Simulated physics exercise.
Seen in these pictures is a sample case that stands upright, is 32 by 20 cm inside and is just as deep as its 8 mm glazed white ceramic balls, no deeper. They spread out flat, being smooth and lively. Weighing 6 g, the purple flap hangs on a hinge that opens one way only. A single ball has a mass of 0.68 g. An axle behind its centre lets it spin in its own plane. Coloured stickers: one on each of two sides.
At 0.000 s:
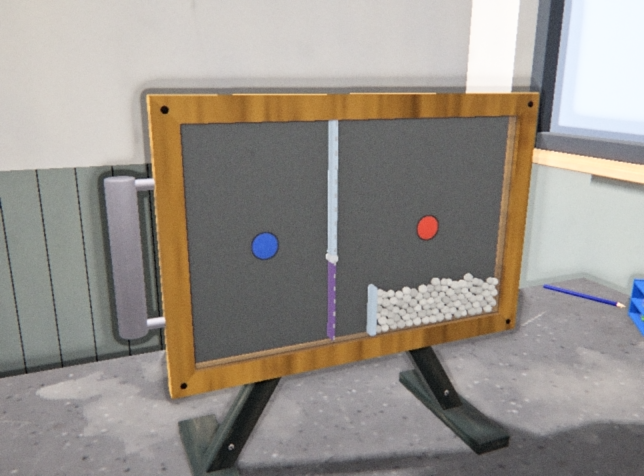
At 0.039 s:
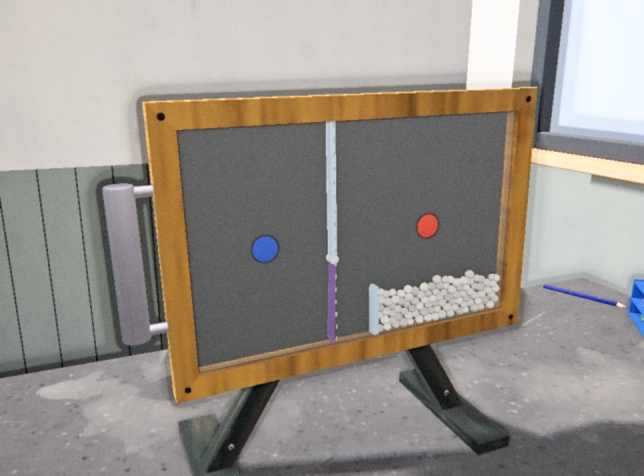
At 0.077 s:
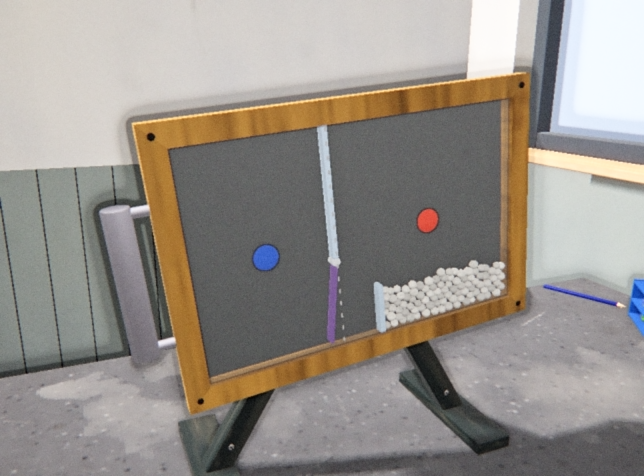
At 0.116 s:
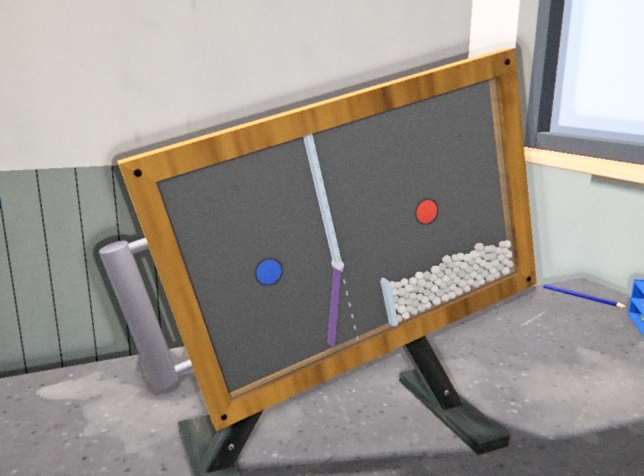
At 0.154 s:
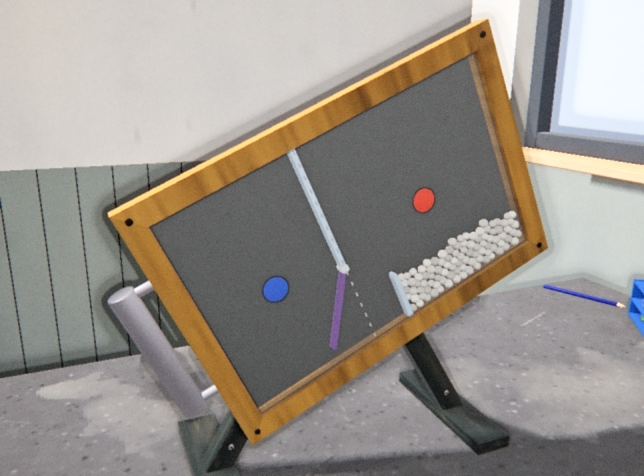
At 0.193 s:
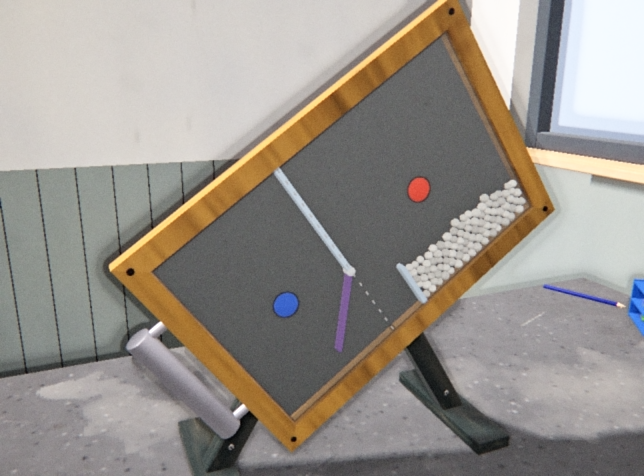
On a grey worktop, a wooden-framed panel of white balls turns anticlockwise, its purple flap swinging.
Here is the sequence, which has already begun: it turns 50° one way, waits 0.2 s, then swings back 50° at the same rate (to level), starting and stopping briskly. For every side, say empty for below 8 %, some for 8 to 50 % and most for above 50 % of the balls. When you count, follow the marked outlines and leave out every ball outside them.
The red ends up in the top band, and the blue ends up in the middle band.
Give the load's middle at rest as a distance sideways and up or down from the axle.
Some 4 cm right and 8 cm below.
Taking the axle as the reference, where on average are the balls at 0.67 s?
Right: About 7 cm; below: About 6 cm.
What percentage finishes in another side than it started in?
About 15 in a hundred.
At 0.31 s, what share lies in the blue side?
I'd say close to 0 in a hundred.
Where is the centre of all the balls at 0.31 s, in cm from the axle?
11 cm right, 1 cm above.
After 0.31 s, it stands 50° anticlockwise; the balls' middle is 11 cm right of and 1 cm above the centre; red 100 %; purple flap open 39°.
After 0.67 s, it stands 24° anticlockwise; the balls' middle is 7 cm right of and 6 cm below the centre; red 85 %, blue 15 %; purple flap open 33°.
After 0.82 s, it stands level; the balls' middle is 3 cm right of and 8 cm below the centre; red 85 %, blue 15 %; purple flap open 44°.
All still by 2.0 s, it stands level; red 85 %, blue 15 %; purple flap shut.
